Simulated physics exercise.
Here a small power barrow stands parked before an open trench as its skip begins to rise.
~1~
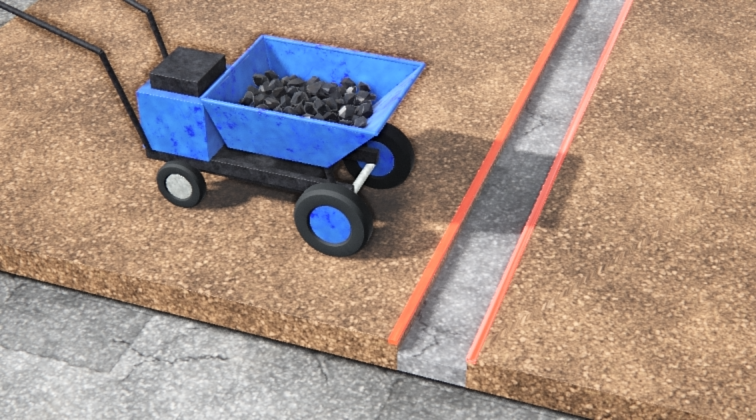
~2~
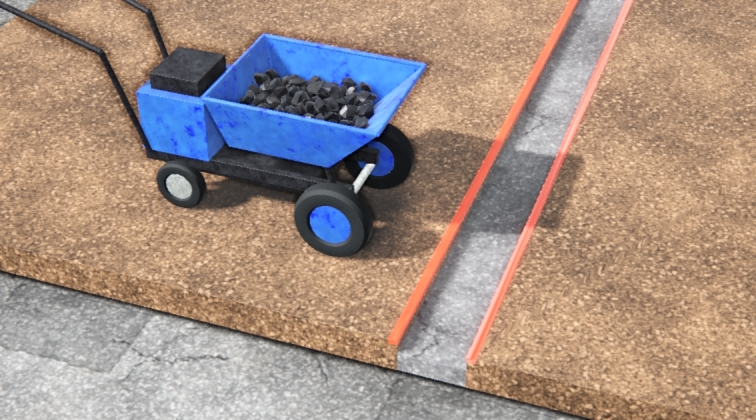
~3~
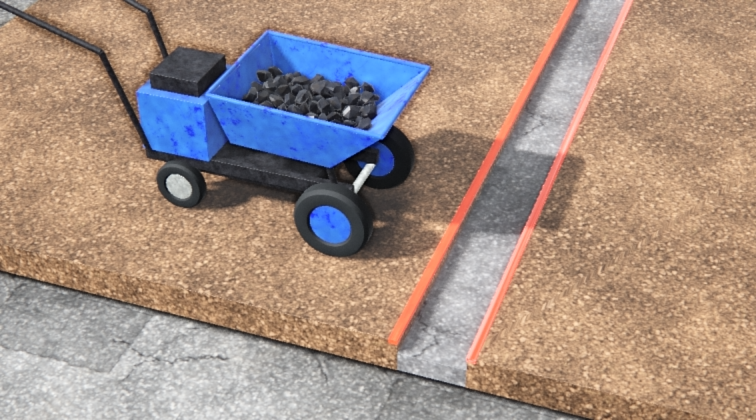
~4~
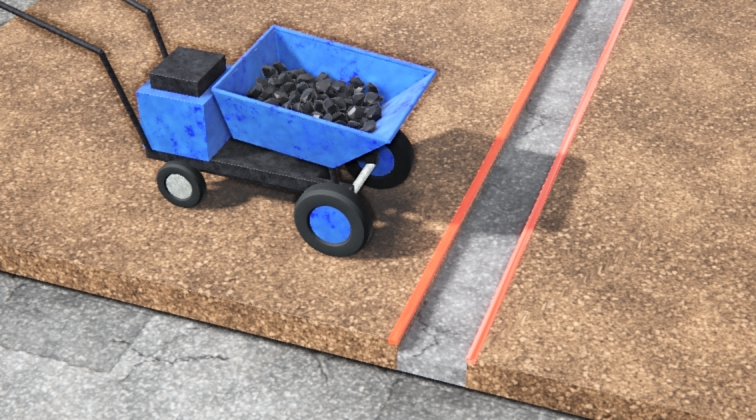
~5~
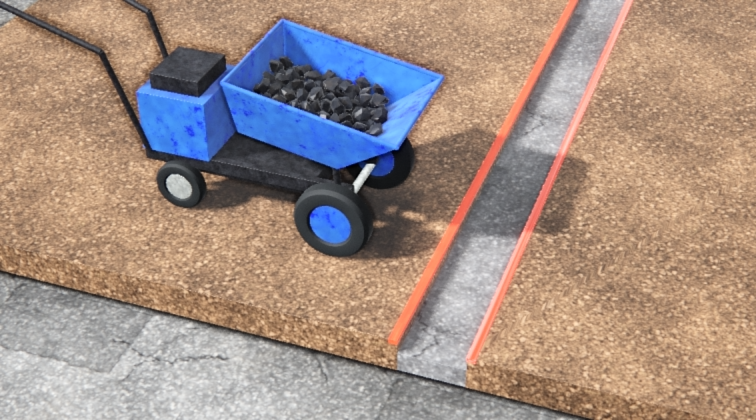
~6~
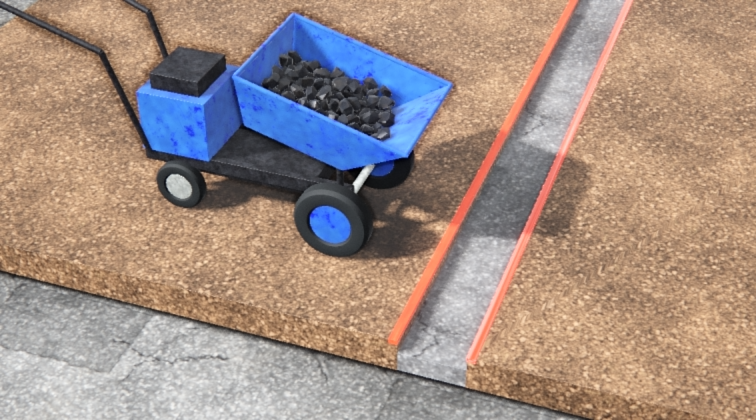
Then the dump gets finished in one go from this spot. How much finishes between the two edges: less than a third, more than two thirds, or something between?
One to two thirds of the load lands in the trench.
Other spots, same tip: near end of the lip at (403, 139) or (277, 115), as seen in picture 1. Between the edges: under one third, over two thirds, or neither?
First: Under a third. Second: Below one third.
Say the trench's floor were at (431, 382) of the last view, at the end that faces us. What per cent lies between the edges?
Estimated share: Approx. 90 %.
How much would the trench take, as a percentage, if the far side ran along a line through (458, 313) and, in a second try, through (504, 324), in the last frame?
You'd get 20 % in the first case and 70 % in the second.
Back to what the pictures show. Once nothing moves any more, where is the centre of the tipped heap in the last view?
Close to (498, 251) in the last view.
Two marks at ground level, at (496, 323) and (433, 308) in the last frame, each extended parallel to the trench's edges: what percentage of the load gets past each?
Respectively 10 and 70 percent.
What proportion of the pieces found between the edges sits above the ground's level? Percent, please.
40 per cent or thereabouts.
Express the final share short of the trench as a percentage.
About 0 per cent.
Shortly afterwards, skip tipped steeply; the whole lot in the skip.
Next, skip tipped right over; near two thirds in the skip; near a third in or heaped over the trench; only a few beyond it.
Some moments later, skip tipped right over; near a quarter in the skip; near half in or heaped over the trench; a little beyond it.
In the end, skip tipped right over; near a quarter in the skip; near half in or heaped over the trench; a little beyond it.
